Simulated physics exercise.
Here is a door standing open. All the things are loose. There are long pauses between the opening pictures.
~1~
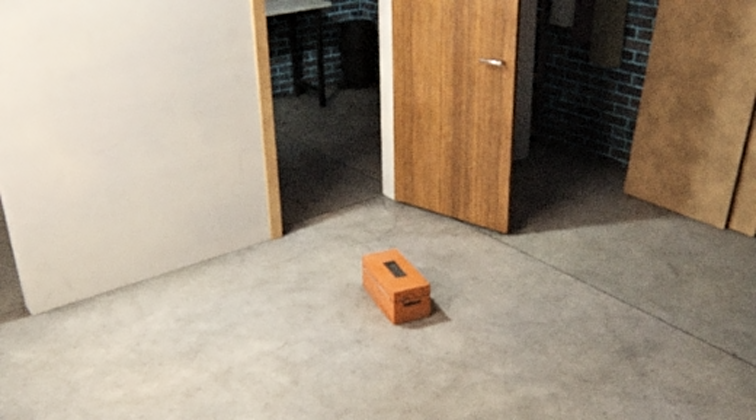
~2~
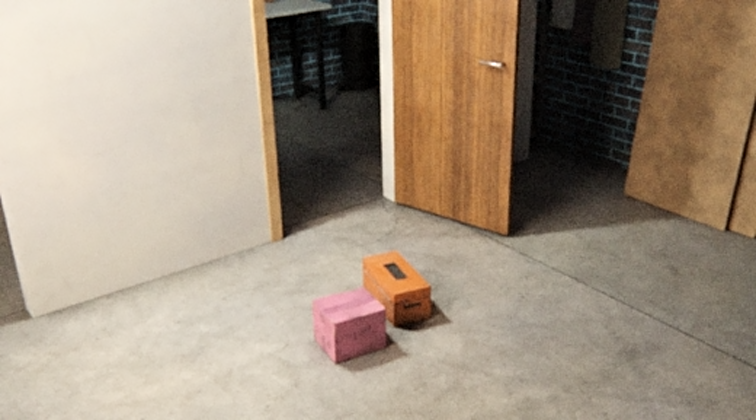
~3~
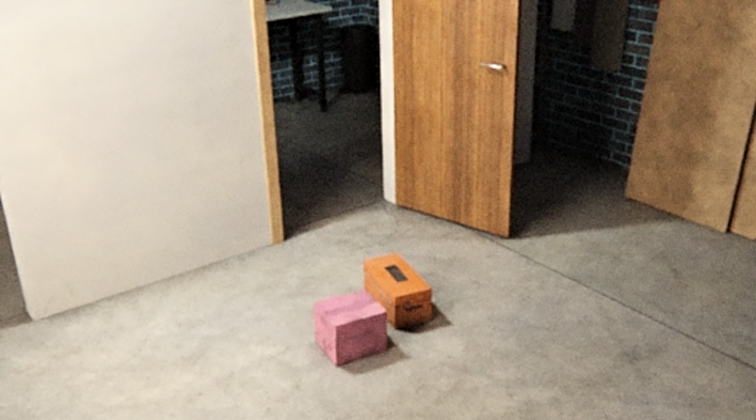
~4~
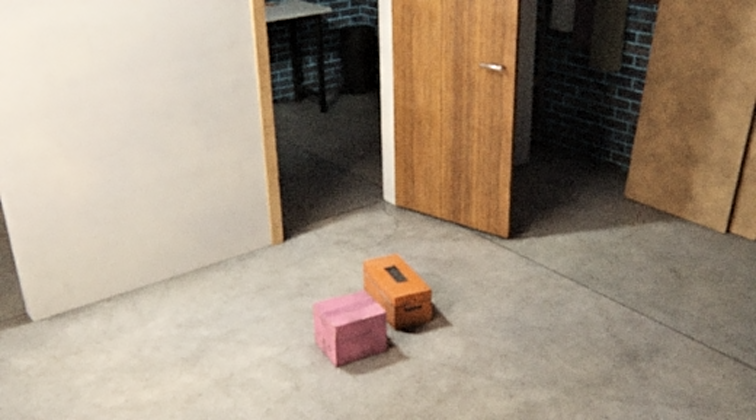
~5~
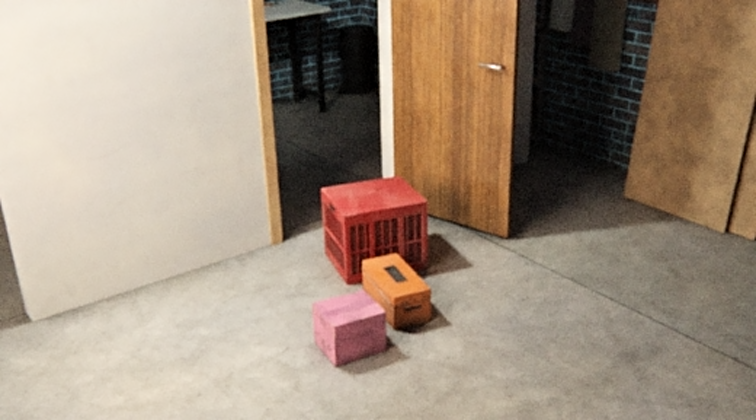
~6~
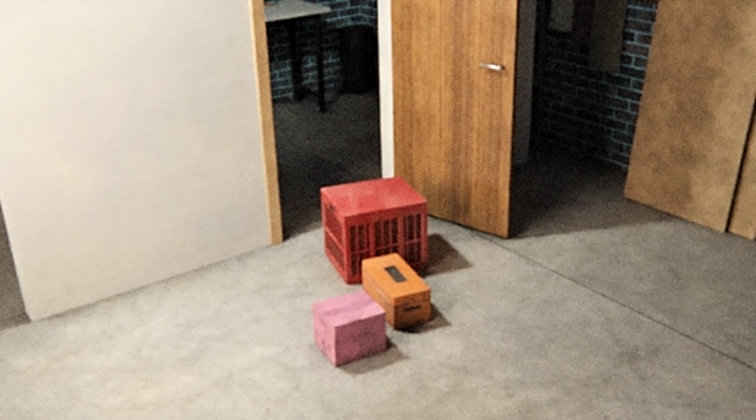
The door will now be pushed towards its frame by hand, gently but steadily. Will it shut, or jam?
In the end the door is blocked.
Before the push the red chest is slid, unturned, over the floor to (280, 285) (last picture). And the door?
Then it shuts.
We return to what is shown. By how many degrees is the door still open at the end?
Some 65° open.
Then, 0.70 s on from there, open by 90°.
Then, 1.10 s on from there, open by 75°.
In the end, open by 64°; all 3 unmoved. At the end, from the last picture's camera, red chest near (374, 229).
